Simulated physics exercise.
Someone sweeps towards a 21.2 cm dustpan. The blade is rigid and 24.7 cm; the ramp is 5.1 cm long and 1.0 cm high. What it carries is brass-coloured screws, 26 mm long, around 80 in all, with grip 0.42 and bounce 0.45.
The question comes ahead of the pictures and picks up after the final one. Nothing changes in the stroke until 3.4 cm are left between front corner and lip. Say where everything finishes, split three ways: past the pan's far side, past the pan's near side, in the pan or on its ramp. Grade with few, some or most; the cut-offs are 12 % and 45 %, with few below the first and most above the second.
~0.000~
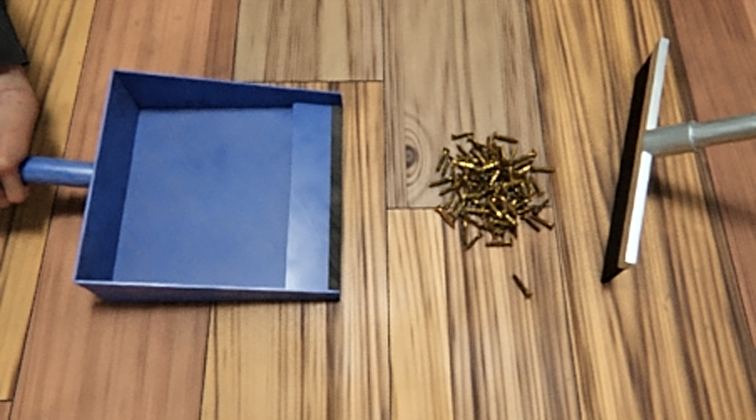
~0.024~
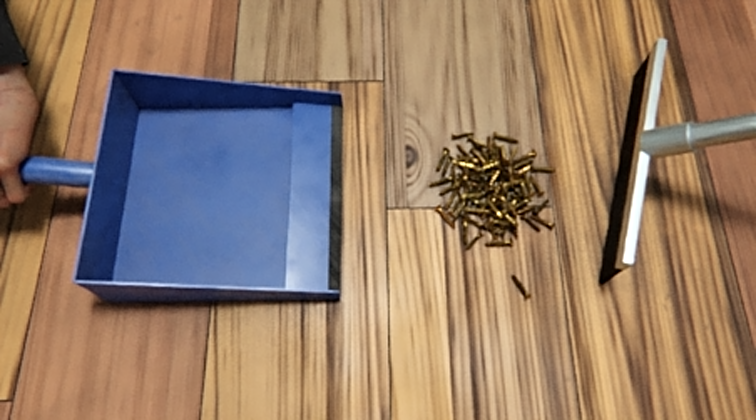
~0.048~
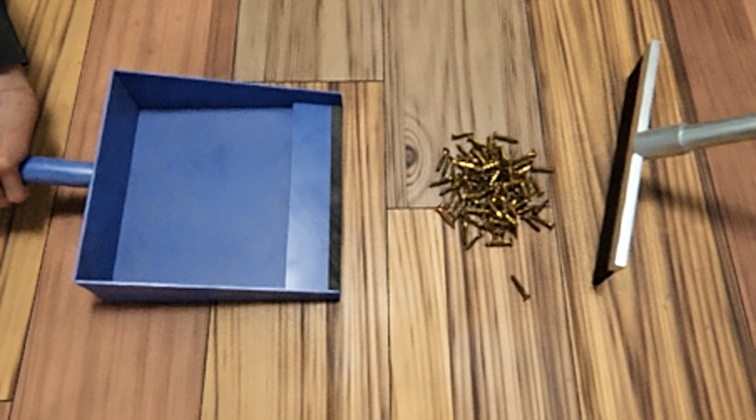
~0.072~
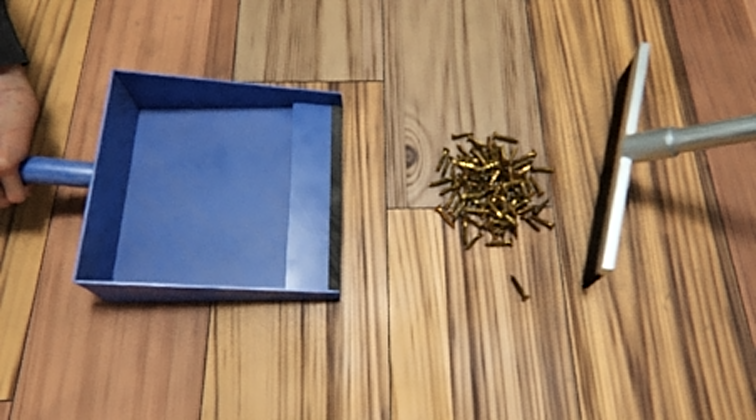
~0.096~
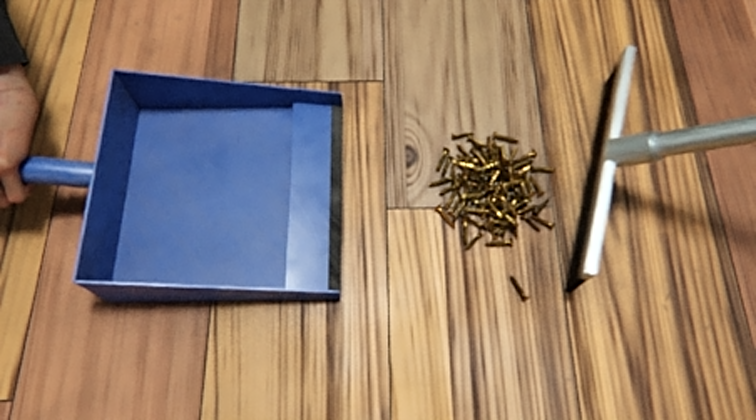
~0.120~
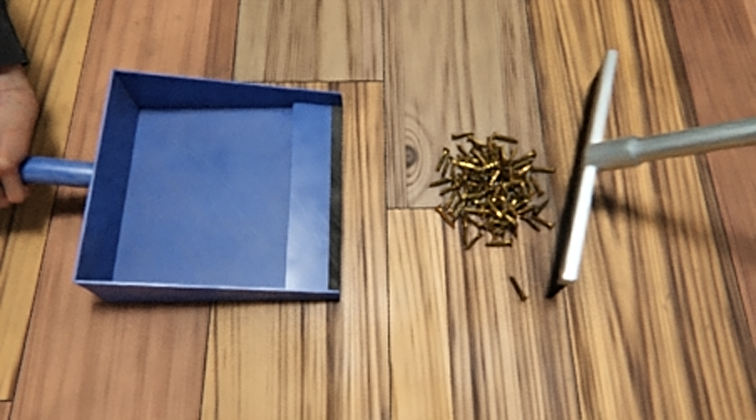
Past the pan's far side: Few; past the pan's near side: Few; in the pan or on its ramp: Few.
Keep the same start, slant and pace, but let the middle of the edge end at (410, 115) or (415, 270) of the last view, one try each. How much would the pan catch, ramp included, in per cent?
Some 15 per cent on the first try, 0 per cent on the second.
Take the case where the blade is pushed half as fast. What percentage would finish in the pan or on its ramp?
I'd put it at close to 0 per cent.
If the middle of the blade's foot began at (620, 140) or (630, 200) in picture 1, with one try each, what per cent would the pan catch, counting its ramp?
10 and 5 per cent, roughly.
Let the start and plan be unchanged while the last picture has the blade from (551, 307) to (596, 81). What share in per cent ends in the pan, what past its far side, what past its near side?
Final per cent - pan 5, far 5, near 5.
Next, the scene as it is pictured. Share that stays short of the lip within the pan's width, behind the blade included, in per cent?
Share: Roughly 90 percent.
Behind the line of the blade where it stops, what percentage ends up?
Some 0 per cent.
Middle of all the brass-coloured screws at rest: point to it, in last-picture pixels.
Approximately (370, 182) in the last view.
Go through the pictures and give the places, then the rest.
In the first picture, blade from (626, 263) to (659, 49), moved 0.0 cm, 0 of the pieces shifted so far; middle of the pieces at (491, 189); pan at (214, 197).
In the second picture, blade from (623, 263) to (657, 49), moved 0.2 cm, 0 of the pieces shifted so far; middle of the pieces at (491, 189).
In the third picture, blade from (616, 265) to (651, 51), moved 0.9 cm, 0 of the pieces shifted so far; middle of the pieces at (491, 189).
In the fourth picture, blade from (604, 269) to (640, 53), moved 2.1 cm, 0 of the pieces shifted so far; middle of the pieces at (491, 189).
In the fifth picture, blade from (587, 273) to (626, 56), moved 3.7 cm, 1 of the pieces shifted so far; middle of the pieces at (491, 189).
In the sixth picture, blade from (567, 279) to (608, 61), moved 5.6 cm, 1 of the pieces shifted so far; middle of the pieces at (491, 189); pan at (214, 197). The blade's pace is about 0.80 m/s, heading 15 degrees towards the viewer's side.
Then, at 0.24 s, middle of the blade 14 cm from the lip; 0 % over the lip, far side 0 %, near side 0 %.
After 0.32 s, middle of the blade 9 cm from the lip; 0 % over the lip, far side 0 %, near side 0 %.
After 0.53 s, middle of the blade 7 cm from the lip; 5 % over the lip, far side 5 %, near side 0 %.
In the end, at 1.3 s, far side 5 %, near side 0 %, pan 5 %, in front of the lip or behind the blade 90 %.
